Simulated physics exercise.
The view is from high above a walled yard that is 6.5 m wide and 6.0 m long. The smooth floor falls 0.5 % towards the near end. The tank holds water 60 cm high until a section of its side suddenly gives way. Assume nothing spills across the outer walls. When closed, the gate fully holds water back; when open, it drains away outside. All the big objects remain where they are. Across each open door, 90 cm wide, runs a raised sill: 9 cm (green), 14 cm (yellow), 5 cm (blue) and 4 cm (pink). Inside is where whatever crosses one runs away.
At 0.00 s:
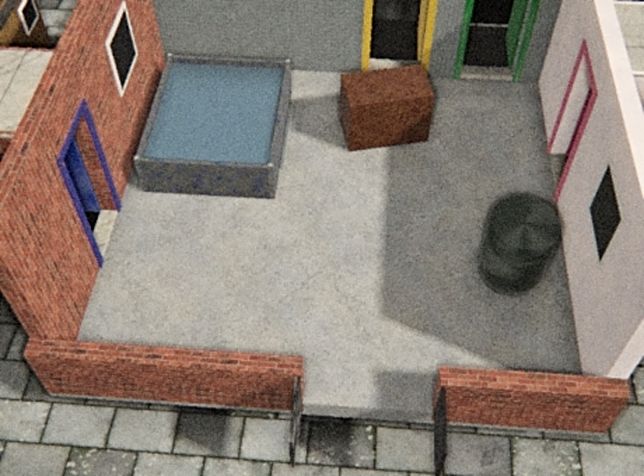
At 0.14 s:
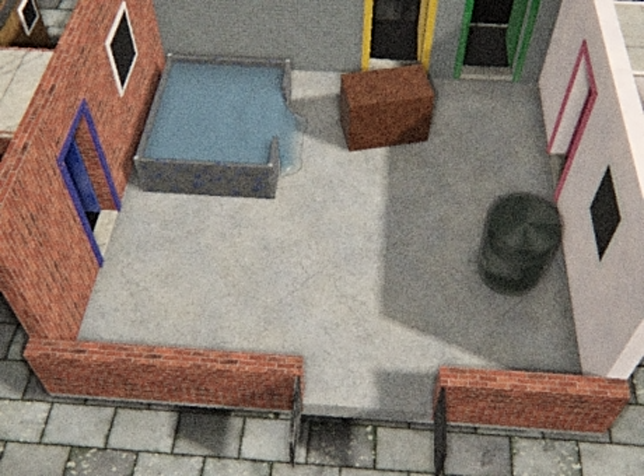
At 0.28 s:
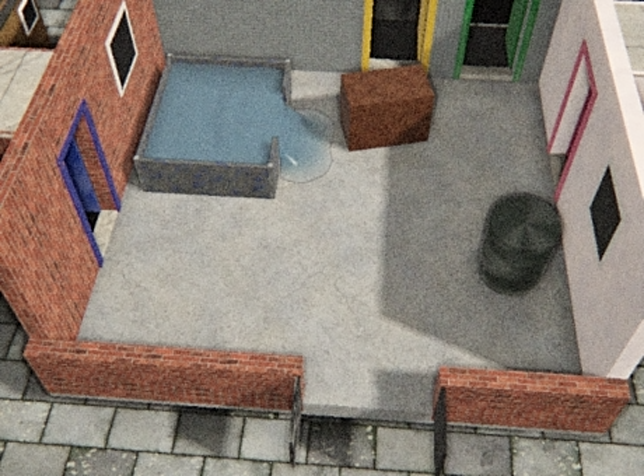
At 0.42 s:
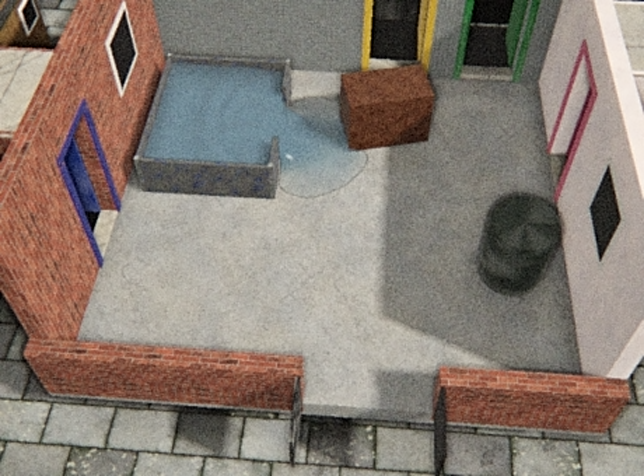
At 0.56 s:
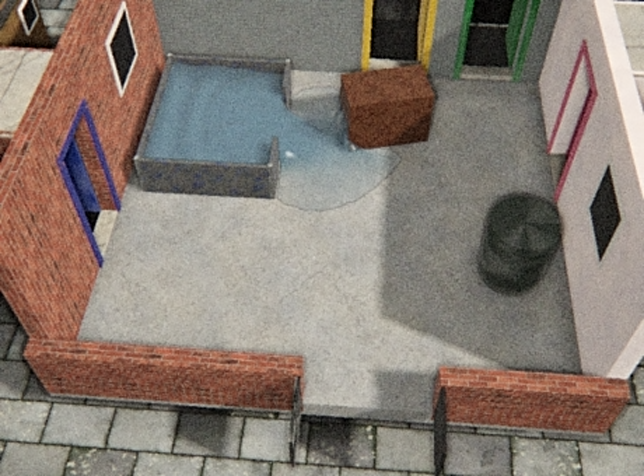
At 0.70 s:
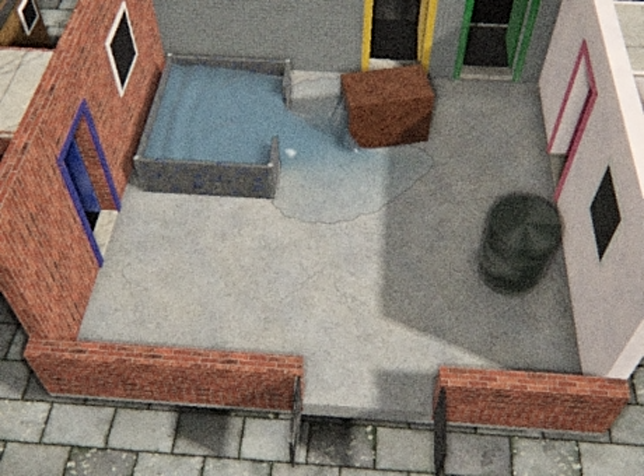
Water pours through a gap in the tank's right side and spreads across the grey floor.
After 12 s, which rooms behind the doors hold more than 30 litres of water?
In order: Green door: Limit unbroken; yellow door: Limit unbroken; blue door: Limit unbroken; pink door: Limit broken.
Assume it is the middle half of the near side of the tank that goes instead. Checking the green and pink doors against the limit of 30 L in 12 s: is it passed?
Log - green: Threshold not reached, pink: Threshold not reached.
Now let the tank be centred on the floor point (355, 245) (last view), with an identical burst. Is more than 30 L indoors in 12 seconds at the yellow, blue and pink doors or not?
Against the limit, the yellow door stays within it, the blue door stays within it and the pink door exceeds it.
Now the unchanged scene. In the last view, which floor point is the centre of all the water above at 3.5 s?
Close to (328, 169) in the last picture.
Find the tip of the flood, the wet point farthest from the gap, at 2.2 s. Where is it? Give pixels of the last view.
I'd mark it close to (533, 350).
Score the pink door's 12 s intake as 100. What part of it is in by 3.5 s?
Roughly 25%.
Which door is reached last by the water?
The answer is the blue door.
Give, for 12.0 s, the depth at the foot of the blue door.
The depth there is around 5.5 cm.
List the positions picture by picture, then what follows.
The first picture shows still water, 60 cm deep, in the tank at (217, 112).
In the second picture, water pours out at (279, 132) and has run 0.7 m, to (298, 116); typically 8 cm deep outside, 60 cm at the tank's back.
In the third picture, the front is at (321, 171), 0.9 m from the gap at (279, 134); 1.0 m2 of floor is under water; 60 cm left at the back of the tank.
In the fourth picture, water pours out at (279, 135) and has run 1.4 m, to (360, 165); typically 9 cm deep outside, 60 cm at the tank's back.
In the fifth picture, water pours out at (279, 134) and has run 1.9 m, to (394, 161); typically 6 cm deep outside, 58 cm at the tank's back.
In the sixth picture, the front is at (425, 166), 2.4 m from the gap at (279, 134); 3.8 m2 of floor is under water; 52 cm left at the back of the tank.
After 1.4 s water covers 25 % of the floor and is deepest (46 cm) near (343, 134); green door not reached, yellow door 14 cm at the sill, 0 L in, blue door not reached, pink door not reached.
After 2.2 s water covers 50 % of the floor and is deepest (38 cm) near (343, 134); green door 4 cm at the sill, 0 L in, yellow door 16 cm at the sill, 3 L in, blue door not reached, pink door 8 cm at the sill, 6 L in.
After 3.5 s water covers 70 % of the floor and is deepest (26 cm) near (553, 403); green door 4 cm at the sill, 0 L in, yellow door 10 cm at the sill, 7 L in, blue door not reached, pink door 10 cm at the sill, 29 L in.
After 7.0 s water covers 80 % of the floor and is deepest (14 cm) near (343, 134); green door 6 cm at the sill, 0 L in, yellow door 7 cm at the sill, 7 L in, blue door 3 cm at the sill, 0 L in, pink door 9 cm at the sill, 87 L in.
After 12.0 s water covers 95 % of the floor and is deepest (10 cm) near (69, 368); green door 5 cm at the sill, 1 L in, yellow door 4 cm at the sill, 7 L in, blue door 6 cm at the sill, 0 L in, pink door 6 cm at the sill, 116 L in.
